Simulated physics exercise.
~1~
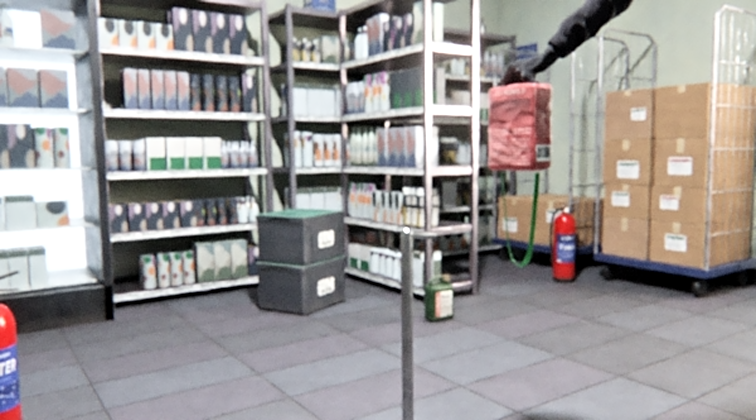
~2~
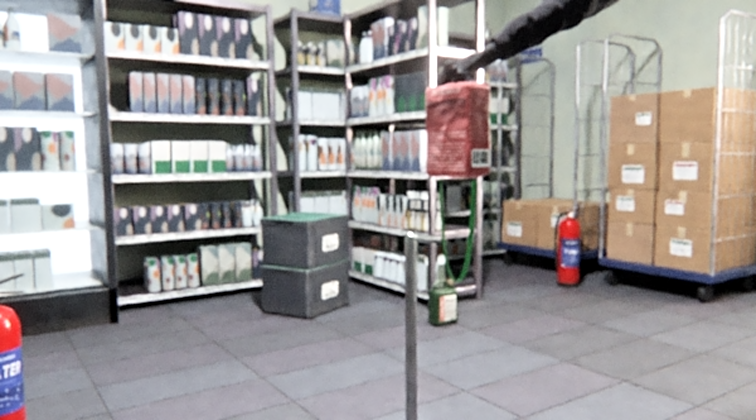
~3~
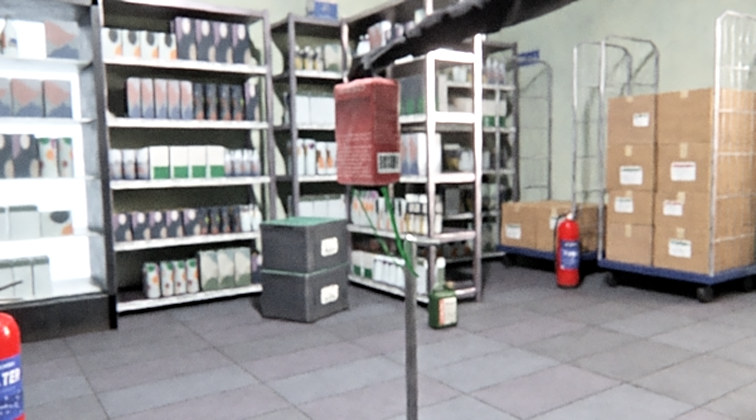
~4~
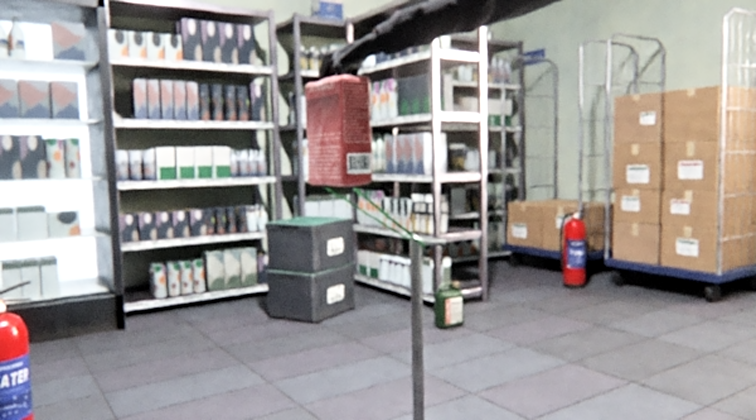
In a stockroom lined with shelves and boxes, a dark-sleeved arm carried a red bag leftward above a thin post, its green loop trailing beneath, until the loop caught on the post and pulled tight, stopping the bag just past it.
